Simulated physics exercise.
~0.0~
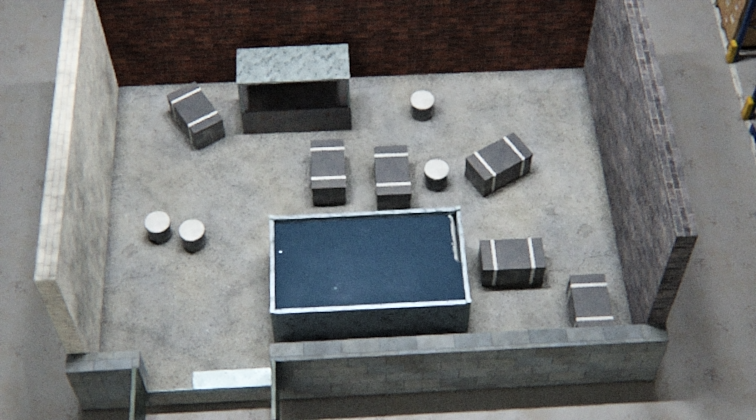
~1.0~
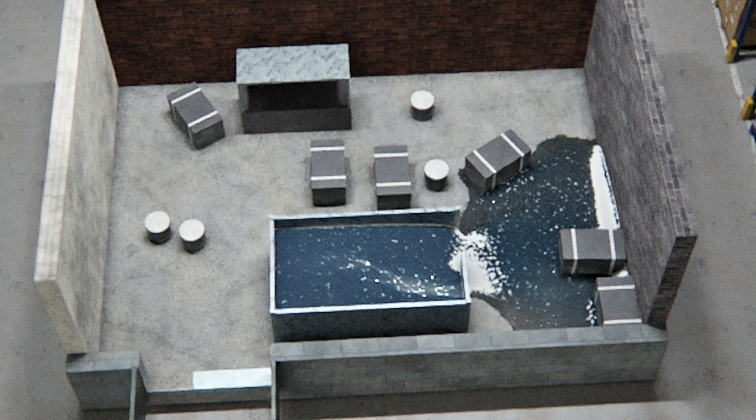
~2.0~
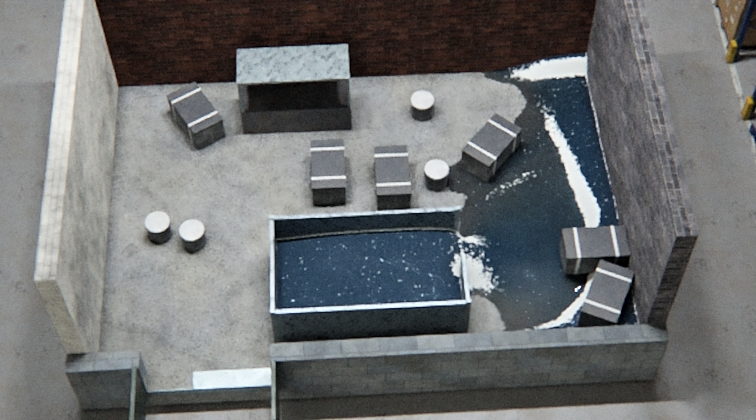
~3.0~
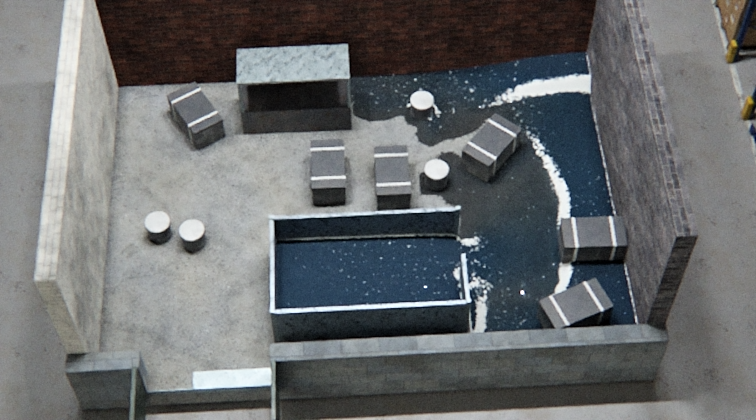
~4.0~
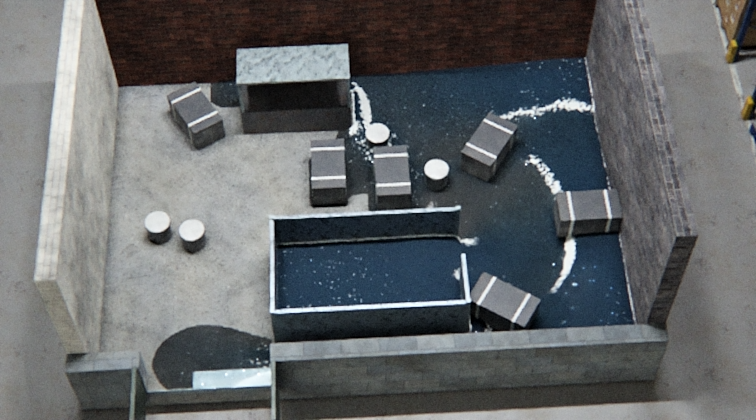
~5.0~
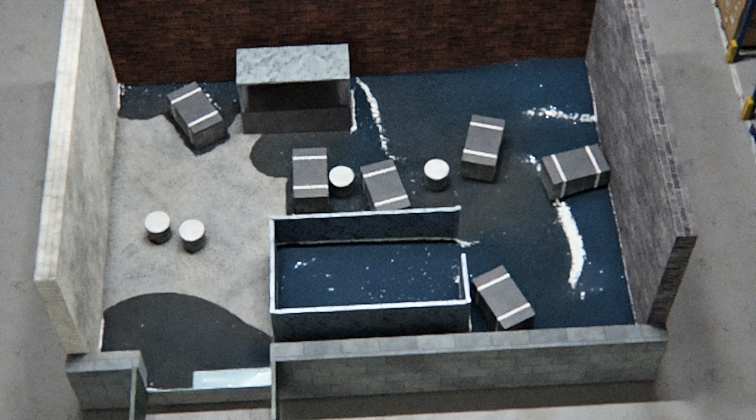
In the video, one end of a rectangular tank gives way in a walled room holding grey boxes and pale round pails, and water rushes out to the right, then spreads around the back and leftward, shifting several boxes and a pail, leaving a dry patch at the left.
